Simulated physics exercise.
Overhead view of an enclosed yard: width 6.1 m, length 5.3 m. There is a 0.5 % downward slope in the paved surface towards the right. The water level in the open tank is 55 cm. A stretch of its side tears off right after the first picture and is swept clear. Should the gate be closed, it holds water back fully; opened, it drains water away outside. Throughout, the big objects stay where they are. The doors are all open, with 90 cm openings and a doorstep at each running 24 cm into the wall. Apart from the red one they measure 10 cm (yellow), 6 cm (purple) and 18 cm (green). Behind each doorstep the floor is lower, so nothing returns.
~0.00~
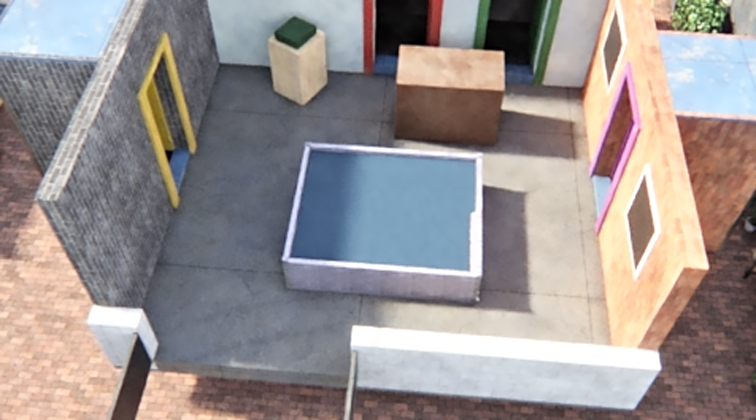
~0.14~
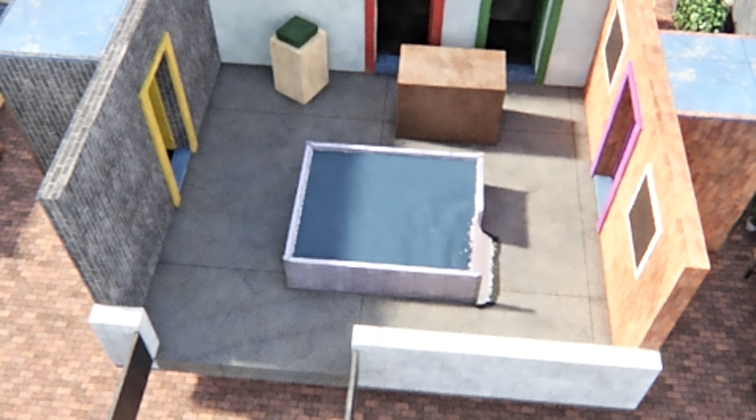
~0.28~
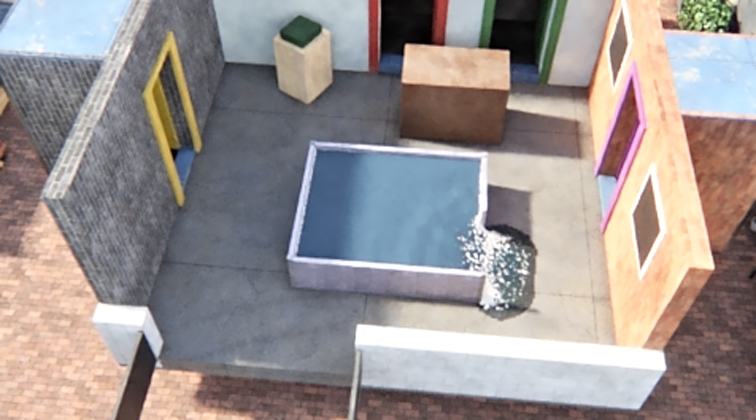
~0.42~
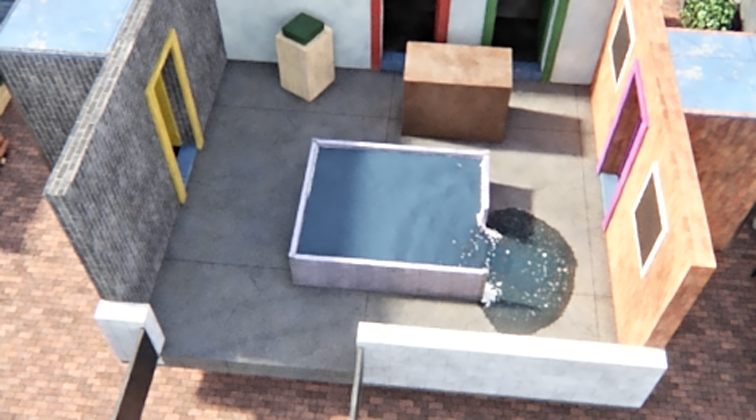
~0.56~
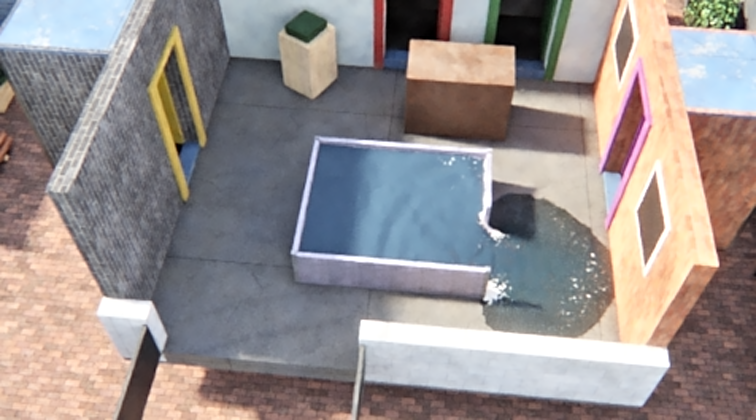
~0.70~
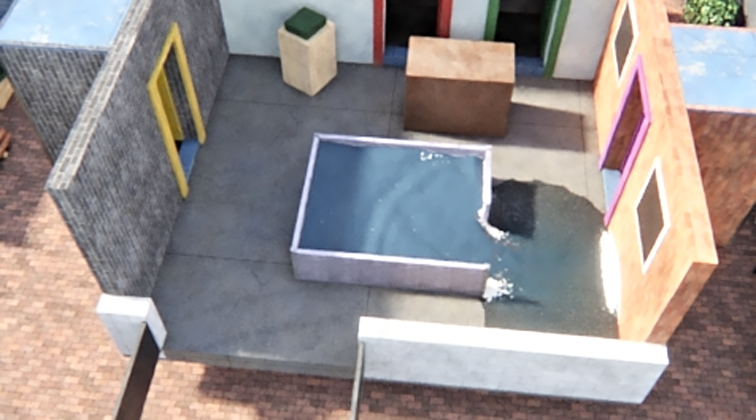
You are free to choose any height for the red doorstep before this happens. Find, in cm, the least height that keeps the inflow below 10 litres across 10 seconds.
The least height is about 5.5 cm.
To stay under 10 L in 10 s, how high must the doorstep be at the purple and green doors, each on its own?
About 13.0 cm at purple and about 14.0 cm at green.
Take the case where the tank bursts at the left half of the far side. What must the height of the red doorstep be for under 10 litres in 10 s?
Then 31 cm.
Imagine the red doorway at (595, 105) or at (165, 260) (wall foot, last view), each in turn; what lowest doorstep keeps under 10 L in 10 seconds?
Roughly 15 cm for the first and 8.5 cm for the second.
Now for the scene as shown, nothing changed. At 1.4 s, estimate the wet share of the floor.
15 %.
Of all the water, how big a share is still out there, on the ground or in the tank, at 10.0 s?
I'd estimate some 88 in a hundred.
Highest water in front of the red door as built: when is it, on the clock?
About 7.0 seconds.
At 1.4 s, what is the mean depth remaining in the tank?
About 42 centimetres on average.
After 1.4 s water covers 15 % of the floor, deepest (43 cm) near (612, 373); it has not reached the red door.
After 3.0 s water covers 40 % of the floor, deepest (34 cm) near (612, 373); it has not reached the red door.
After 10.0 s water covers 95 % of the floor, deepest (12 cm) near (587, 105); 8 cm at the red door, 0 litres in over its 19 cm doorstep.
At the red door as built, the water arrived by 3.7 s and peaked near 9 cm at 7.2 s.
Run again over the same 10 s with other heights there, 19 litres in over 4.5 cm, 7 litres over 6 cm. The limit of 10 litres is kept from about 5.5 cm up.
